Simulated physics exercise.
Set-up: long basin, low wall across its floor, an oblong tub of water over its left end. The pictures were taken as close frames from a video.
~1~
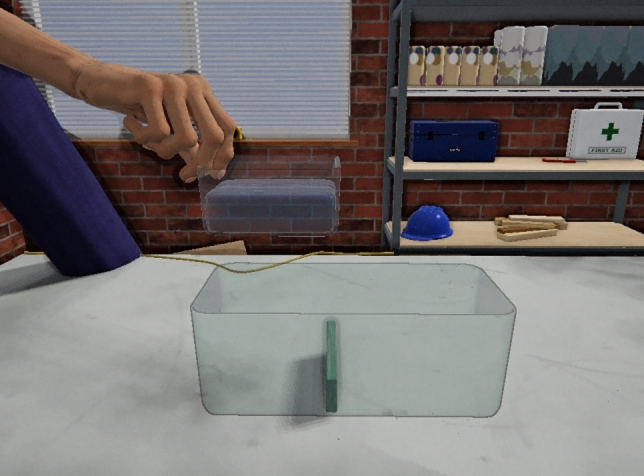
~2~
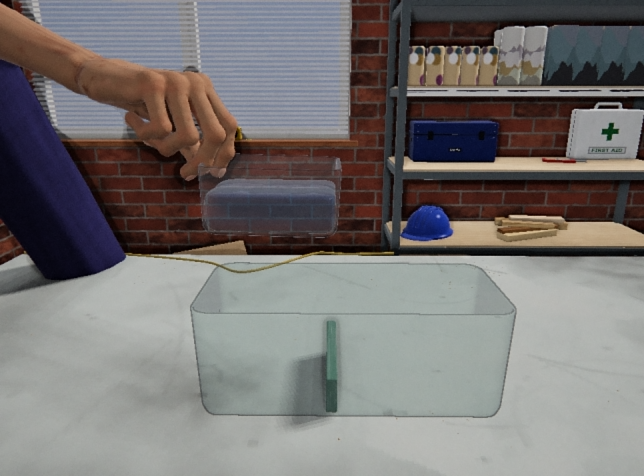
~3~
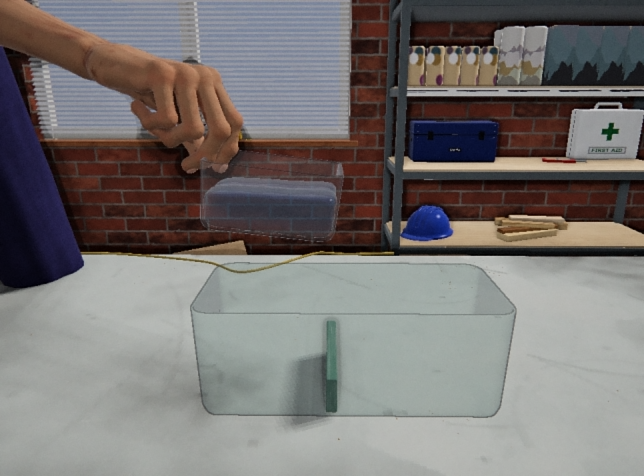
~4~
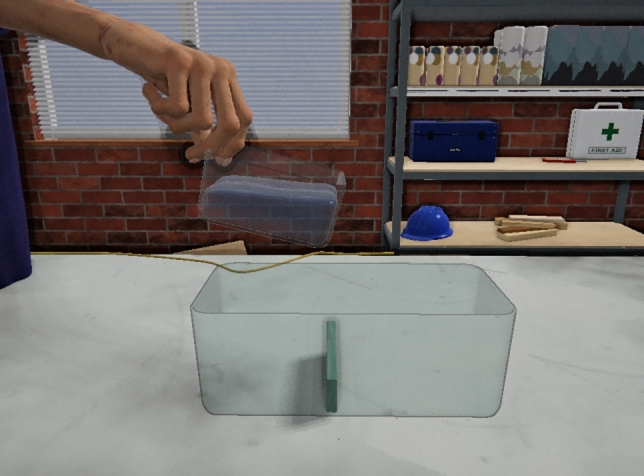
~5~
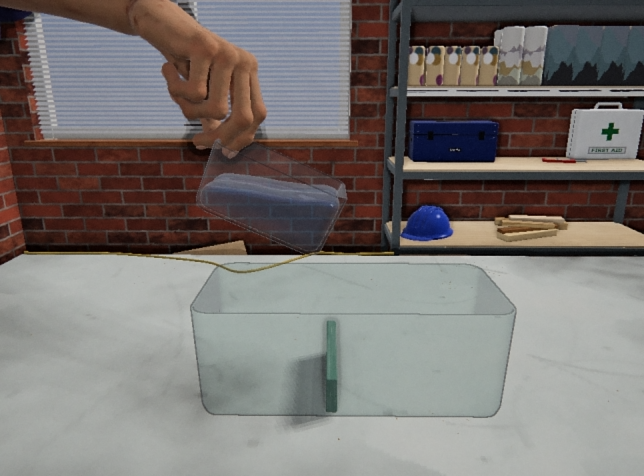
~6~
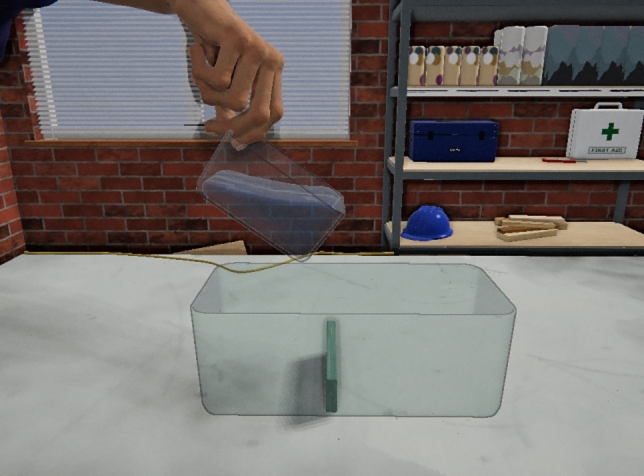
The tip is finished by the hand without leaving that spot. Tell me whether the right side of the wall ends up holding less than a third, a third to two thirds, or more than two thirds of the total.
Higher than two thirds.
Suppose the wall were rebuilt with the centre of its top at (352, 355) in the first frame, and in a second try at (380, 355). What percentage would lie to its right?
In order, 60 and 30 in a hundred.
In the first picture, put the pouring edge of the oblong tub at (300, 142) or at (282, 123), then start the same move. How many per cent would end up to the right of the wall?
In turn 60 % and 45 %.
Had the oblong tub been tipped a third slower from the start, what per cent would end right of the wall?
I'd estimate some 80 percent.
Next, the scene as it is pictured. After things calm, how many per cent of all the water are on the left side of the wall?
That works out near 20 in every hundred.
A moment on, the oblong tub is tipped right over and 14 per cent is still to pour, 0 is left of the wall and 61 right of it.
Next, the oblong tub is tipped right over and 2 per cent is still to pour, 16 is left of the wall and 79 right of it.
Then the oblong tub is tipped right over and 0 per cent is still to pour, 20 is left of the wall and 79 right of it.
Later the oblong tub is tipped right over and 0 per cent is still to pour, 20 is left of the wall and 79 right of it.
At rest 20 per cent lies left of the wall, 79 right of it and 0 outside.
